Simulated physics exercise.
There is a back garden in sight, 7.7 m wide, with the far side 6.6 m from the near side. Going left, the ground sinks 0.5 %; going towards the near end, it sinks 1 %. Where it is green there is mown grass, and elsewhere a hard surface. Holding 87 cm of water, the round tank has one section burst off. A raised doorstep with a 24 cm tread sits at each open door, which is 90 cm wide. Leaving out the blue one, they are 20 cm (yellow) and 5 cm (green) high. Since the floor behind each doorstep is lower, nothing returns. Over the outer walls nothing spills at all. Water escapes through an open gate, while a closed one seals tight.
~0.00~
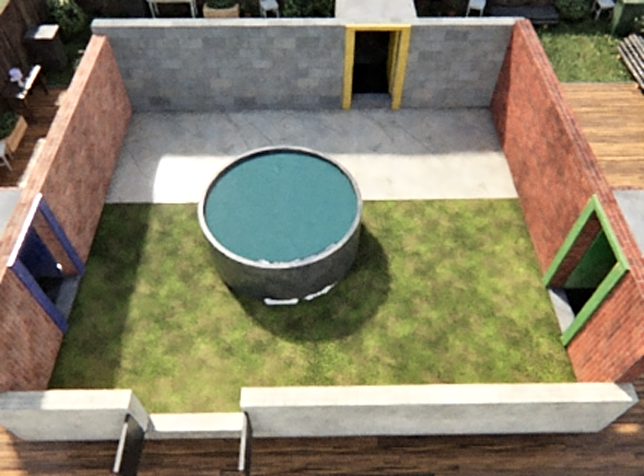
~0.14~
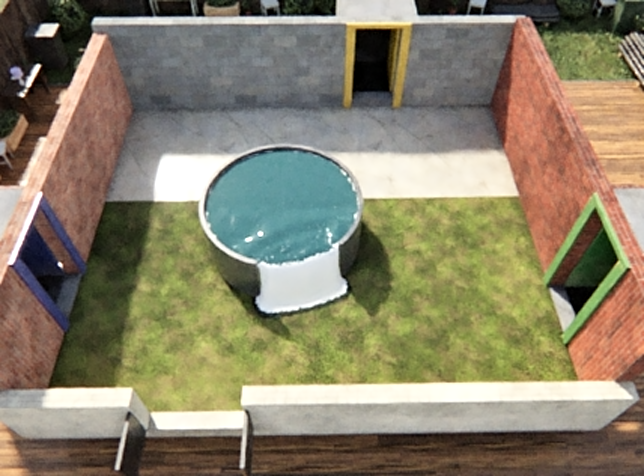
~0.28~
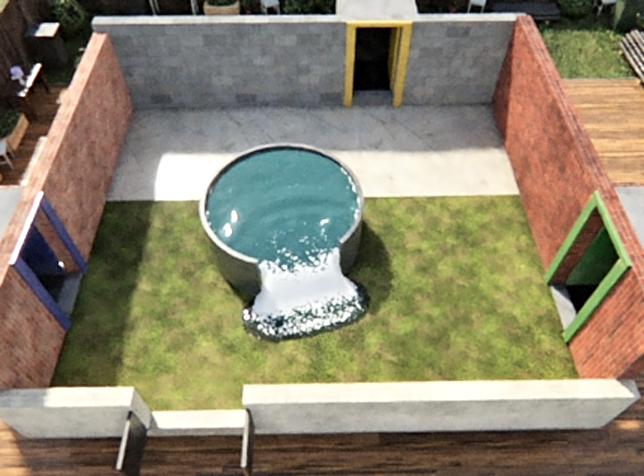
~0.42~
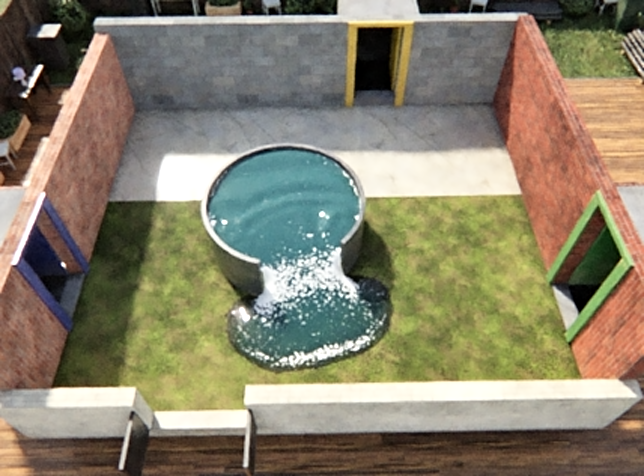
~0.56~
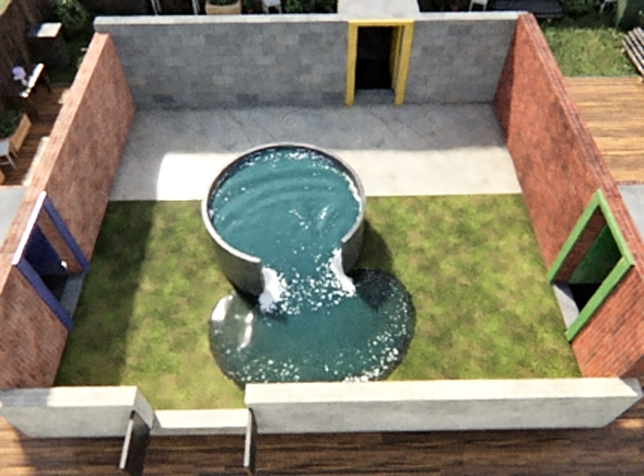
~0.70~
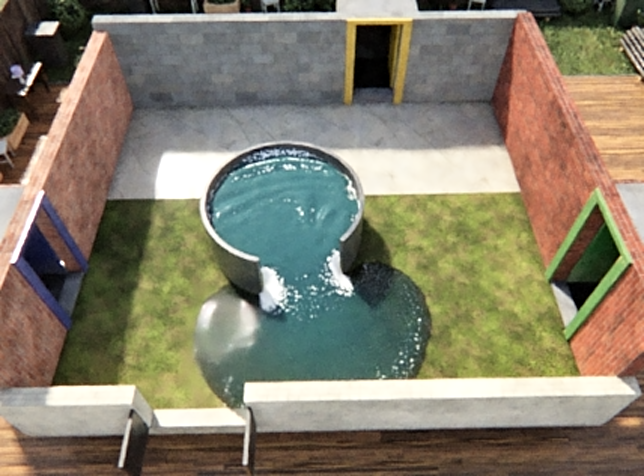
A walled back garden with mown grass at the near end and pale paving at the far end is seen from high above, the view nearly still. A round grey tank of blue-green water stands near the middle, with a blue doorway left, a green one right, a yellow one behind, and a gap in the low near wall. Water bursts from the tank's near side, foams onto the grass and spreads into a widening pool reaching the near wall.
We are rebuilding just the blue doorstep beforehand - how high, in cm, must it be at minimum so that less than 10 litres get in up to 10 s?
It needs to be about 7 cm high.
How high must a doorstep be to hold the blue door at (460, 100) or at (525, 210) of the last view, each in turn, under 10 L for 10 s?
You'd want about 7.0 cm there first, then about 7.0 cm.
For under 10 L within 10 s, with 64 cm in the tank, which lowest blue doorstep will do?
Step height: Approx. 5.0 cm.
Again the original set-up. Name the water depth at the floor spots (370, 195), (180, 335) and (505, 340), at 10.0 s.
The three readings, in order, are 6, 6 and 9 cm.
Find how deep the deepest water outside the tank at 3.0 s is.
Roughly 38 cm.
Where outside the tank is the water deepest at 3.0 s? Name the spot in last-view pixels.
About (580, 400).
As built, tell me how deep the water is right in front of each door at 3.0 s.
Door depths (cm): Yellow = 0, green = 20, blue = 0.
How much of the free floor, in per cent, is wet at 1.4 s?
Around 20 per cent of the free floor.
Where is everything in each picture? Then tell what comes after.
In the first picture, still water, 87 cm deep, in the round tank at (281, 204); the blue door at (49, 264) is dry.
In the second picture, water pours out at (302, 284) and has run 0.3 m, to (343, 295); about 9 cm deep outside, 87 cm at the back.
In the third picture, the front is at (357, 316), 0.8 m from the gap at (303, 284); 1.2 m2 of floor is wet, 87 cm left at the back.
In the fourth picture, water pours out at (305, 286) and has run 1.2 m, to (368, 344); about 12 cm deep outside, 87 cm at the back.
In the fifth picture, water pours out at (305, 285) and has run 1.8 m, to a hidden place; about 9 cm deep outside, 82 cm at the back.
In the sixth picture, the gap is at (304, 283), the front 2.2 m out at a hidden place; the back of the round tank holds 74 cm; 2.2 m in a straight line remain to the blue door at (52, 261).
After 1.4 s water covers 20 % of the floor, deepest (52 cm) near (300, 393); it has not reached the blue door.
After 3.0 s water covers 35 % of the floor, deepest (38 cm) near (580, 400); it has not reached the blue door.
After 10.0 s water covers 100 % of the floor, deepest (12 cm) near (313, 406); 8 cm at the blue door, 4 litres in over its 8 cm doorstep.
At the blue door as built, the water arrived by 3.5 s and peaked near 9 cm at 4.8 s.
Run again over the same 10 s with other heights there, 20 litres in over 6 cm, 4 litres over 8 cm. The limit of 10 litres is kept from about 7 cm up.
